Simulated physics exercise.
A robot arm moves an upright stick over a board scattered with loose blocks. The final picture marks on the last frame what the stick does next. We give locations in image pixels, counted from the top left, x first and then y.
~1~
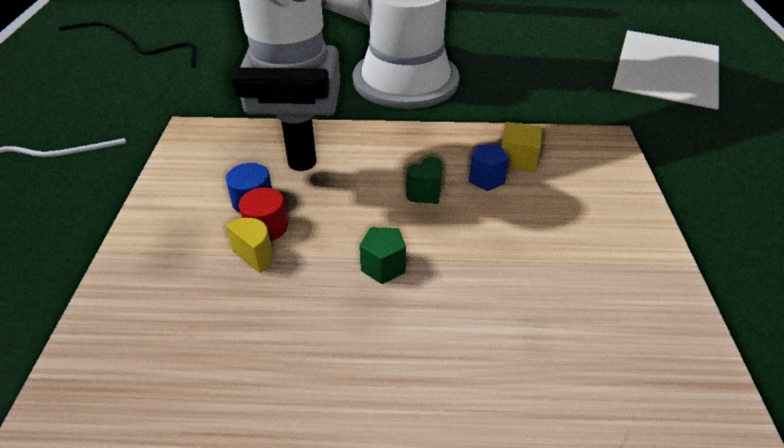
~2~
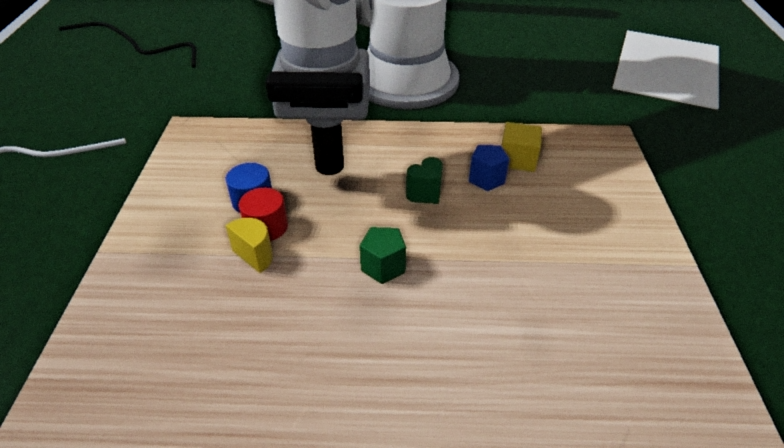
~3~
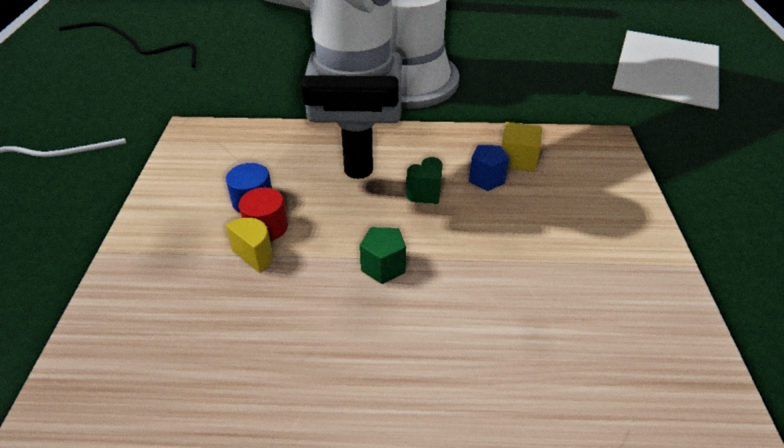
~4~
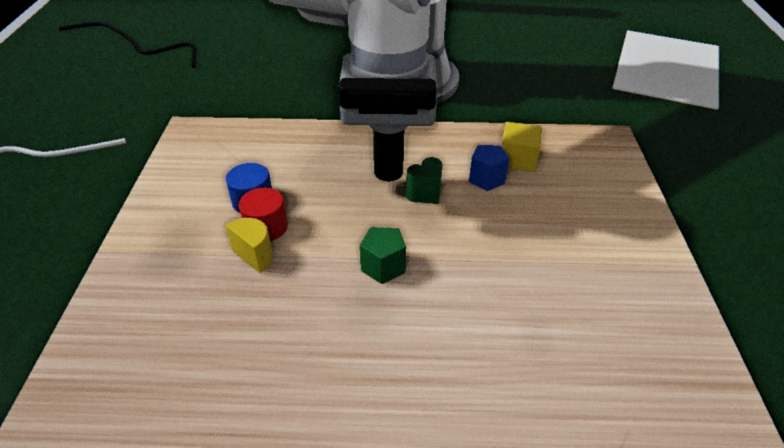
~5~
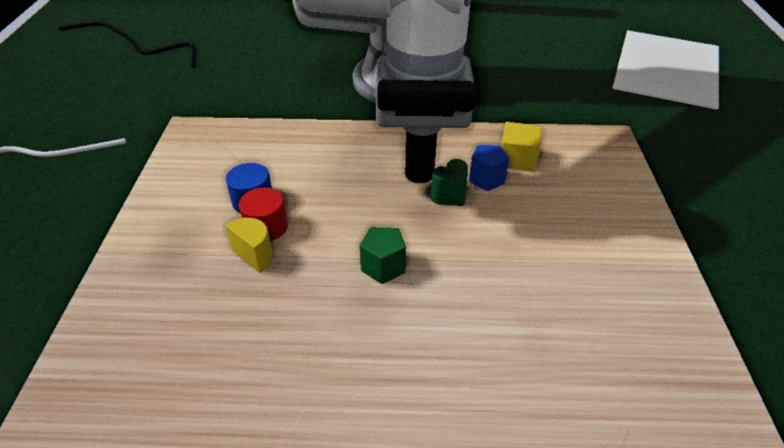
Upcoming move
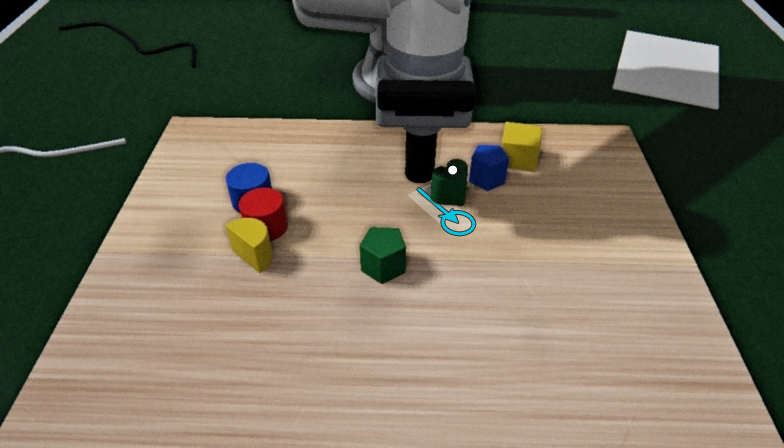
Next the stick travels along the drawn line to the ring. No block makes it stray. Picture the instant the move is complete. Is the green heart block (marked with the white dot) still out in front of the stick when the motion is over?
No, it doesn't check out.
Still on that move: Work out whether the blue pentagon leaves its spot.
It is still where it was.
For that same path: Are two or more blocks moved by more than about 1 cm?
No, that is not how it ends up.
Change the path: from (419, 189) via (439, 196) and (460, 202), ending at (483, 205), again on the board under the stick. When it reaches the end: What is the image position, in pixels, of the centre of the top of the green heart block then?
I'd expect the centre of its top face to be at (515, 179).
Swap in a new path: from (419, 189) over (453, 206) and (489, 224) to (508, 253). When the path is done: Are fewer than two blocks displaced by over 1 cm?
Answer: Yes.
The drawn path runs in a line from (419, 189) to (458, 223); the dot is on the green heart block.
On the path given first. Halfway along, stick (440, 192); green heart block (469, 176), turned 55° anticlockwise.
At the end, stick (460, 208); green heart block (475, 180), turned 95° anticlockwise; blue pentagon not moved.
